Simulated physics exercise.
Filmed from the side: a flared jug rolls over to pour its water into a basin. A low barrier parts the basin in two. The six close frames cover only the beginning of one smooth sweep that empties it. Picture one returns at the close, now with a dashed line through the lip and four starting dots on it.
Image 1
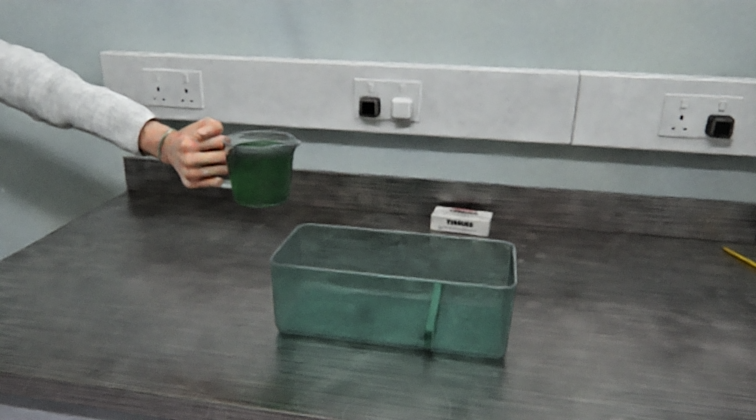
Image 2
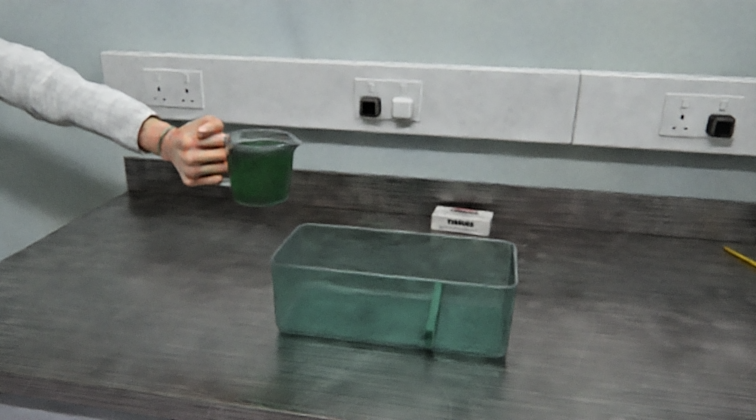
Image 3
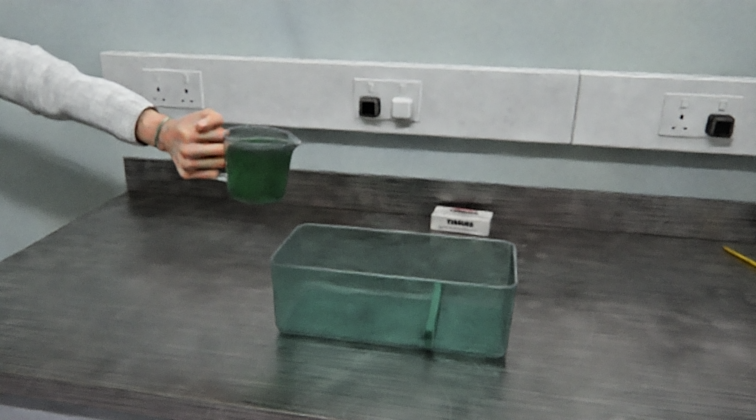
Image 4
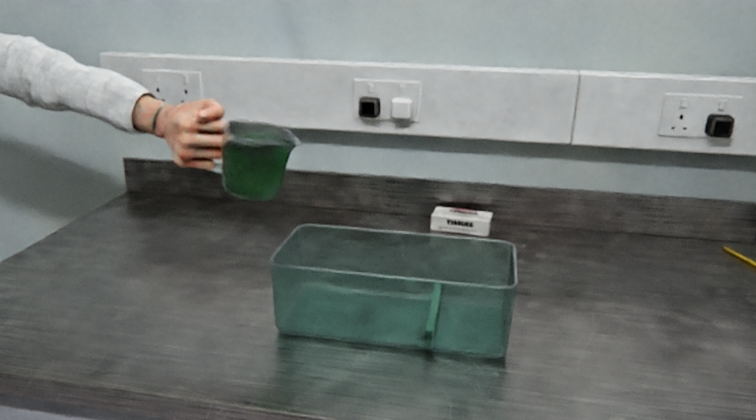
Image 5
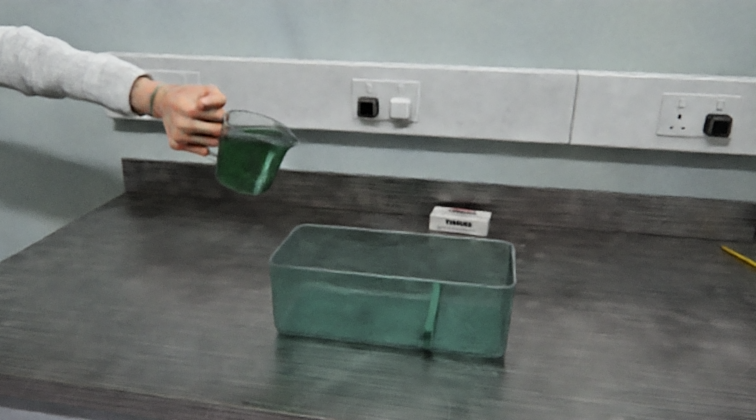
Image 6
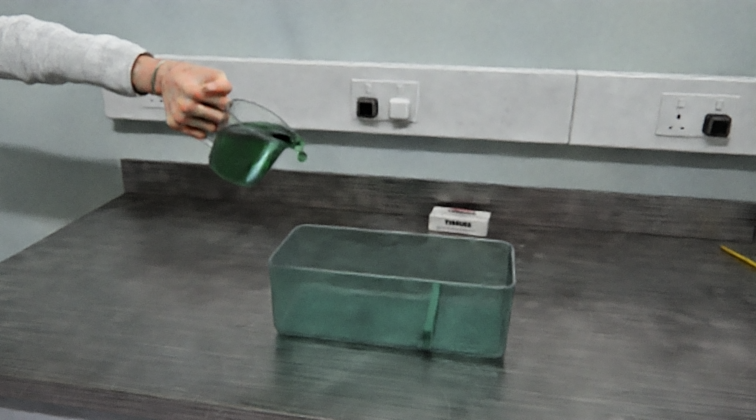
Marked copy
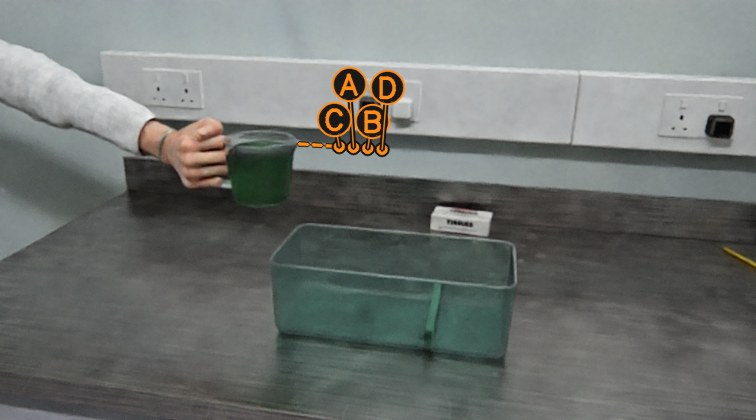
The clip shows a hand holding a clear jug of green liquid above and left of a rectangular basin with a low divider, then gradually tilting the jug rightward until a little liquid passes over its lip.
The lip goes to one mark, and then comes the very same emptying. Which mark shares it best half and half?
B beats the others.
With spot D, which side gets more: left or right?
The right one.
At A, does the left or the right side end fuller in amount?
The left side.
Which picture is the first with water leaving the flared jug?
In picture 6.
In orange, A at (353, 147); B at (367, 148); C at (339, 146); D at (382, 149).
Choosing A, about 86 % ends left of the wall and 11 % right of it.
Choosing B, about 44 % ends left of the wall and 54 % right of it; 3 % is lost outside.
Choosing C, about 85 % ends left of the wall and 10 % right of it; 5 % is lost outside.
Choosing D, about 19 % ends left of the wall and 80 % right of it.
